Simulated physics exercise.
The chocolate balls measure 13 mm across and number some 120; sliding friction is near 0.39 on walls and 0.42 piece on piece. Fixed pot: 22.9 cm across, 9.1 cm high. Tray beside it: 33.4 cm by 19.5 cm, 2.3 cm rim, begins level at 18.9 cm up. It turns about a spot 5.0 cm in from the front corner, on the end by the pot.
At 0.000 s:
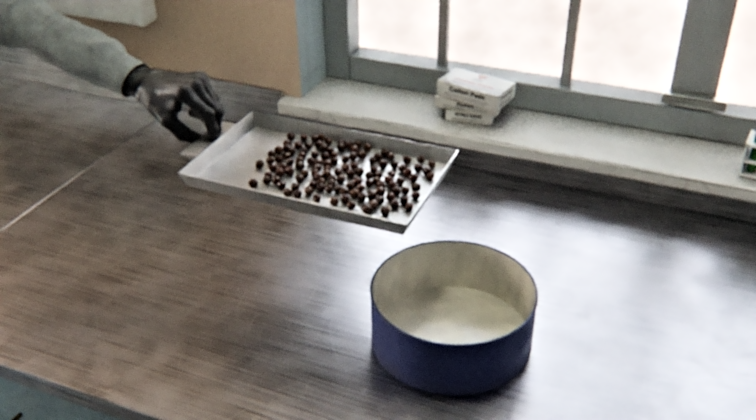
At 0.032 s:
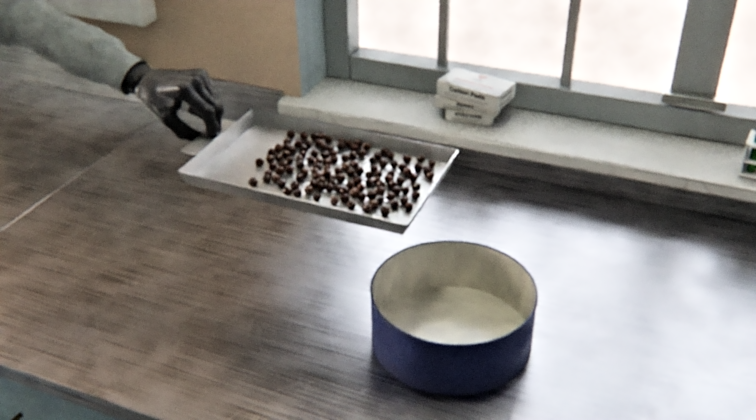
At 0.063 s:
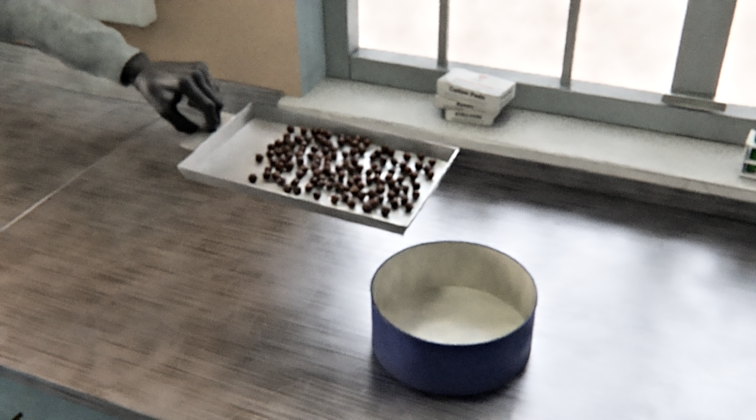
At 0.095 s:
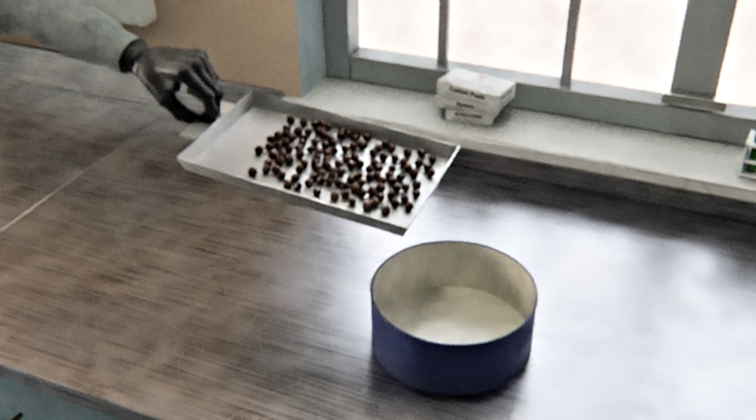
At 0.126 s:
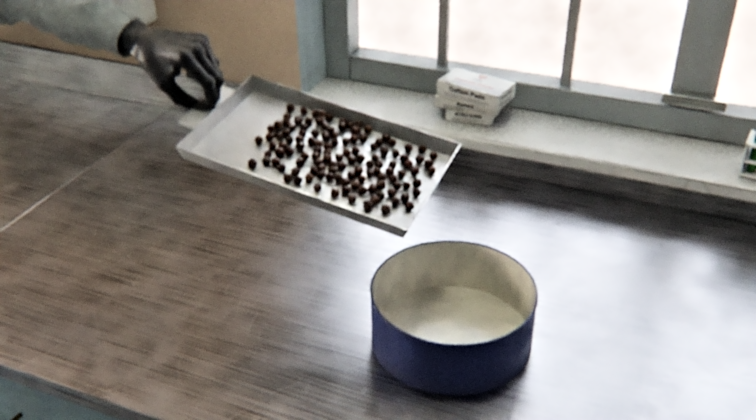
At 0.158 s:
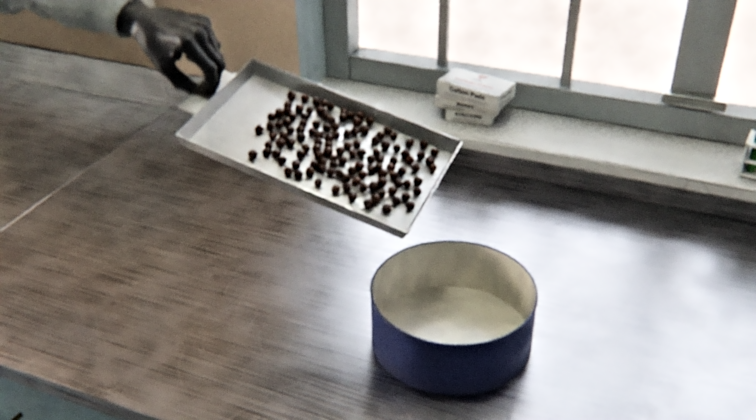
On a dark wooden counter beneath a window, a gloved hand at the left holds a shallow pale tray of small dark brown balls, level above and beside a round blue pot. The hand rises and the tray's left end lifts, slowly then faster, slanting down toward the pot while the balls stay on it.
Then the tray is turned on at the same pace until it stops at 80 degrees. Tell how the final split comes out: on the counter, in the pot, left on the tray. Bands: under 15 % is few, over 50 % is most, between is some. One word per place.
Counter: Few, pot: Most, tray: Few.
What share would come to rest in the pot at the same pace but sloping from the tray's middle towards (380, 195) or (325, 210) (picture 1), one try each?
That would be close to 85 per cent and then close to 60 per cent.
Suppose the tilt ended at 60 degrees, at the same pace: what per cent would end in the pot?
70 per cent.
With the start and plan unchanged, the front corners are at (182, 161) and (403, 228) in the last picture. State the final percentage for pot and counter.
Pot: 60, counter: 40.
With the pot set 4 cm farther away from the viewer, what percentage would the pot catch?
In that case about 65 percent would end up there.
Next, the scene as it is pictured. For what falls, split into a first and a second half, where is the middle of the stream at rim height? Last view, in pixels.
I'd mark about (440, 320) for the first half and about (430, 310) for the second.
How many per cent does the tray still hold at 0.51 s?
Estimate: Near 100 in a hundred.
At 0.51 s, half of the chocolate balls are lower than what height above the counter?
Some 24 cm above the counter.
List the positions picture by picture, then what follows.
In the first picture, tray tilt 0 degrees, front corners at (185, 171) and (403, 220); middle of the pieces at (338, 172); pot at (454, 288).
In the second picture, tray tilt 1 degrees, front corners at (185, 170) and (403, 220); middle of the pieces at (338, 171).
In the third picture, tray tilt 3 degrees, front corners at (184, 165) and (404, 221); middle of the pieces at (338, 168).
In the fourth picture, tray tilt 6 degrees, front corners at (184, 156) and (404, 223), lowest corner right front; middle of the pieces at (339, 164).
In the fifth picture, tray tilt 10 degrees, front corners at (183, 145) and (405, 225), lowest corner right front; middle of the pieces at (339, 157).
In the sixth picture, tray tilt 15 degrees, front corners at (183, 133) and (405, 227), lowest corner right front; middle of the pieces at (340, 151); pot at (454, 288). The tray's pace is about 160 degrees a second.
After 0.37 s, tilt 49 degrees; the tray holds 100 %, the pot 0 %.
Then, at 0.51 s, tilt 71 degrees; the tray holds 100 %, the pot 0 %.
After 0.78 s, tilt 80 degrees; the tray holds 10 %, the pot 75 %.
In the end, at 2.6 s, counter 0 %, pot 100 %, tray 0 %.
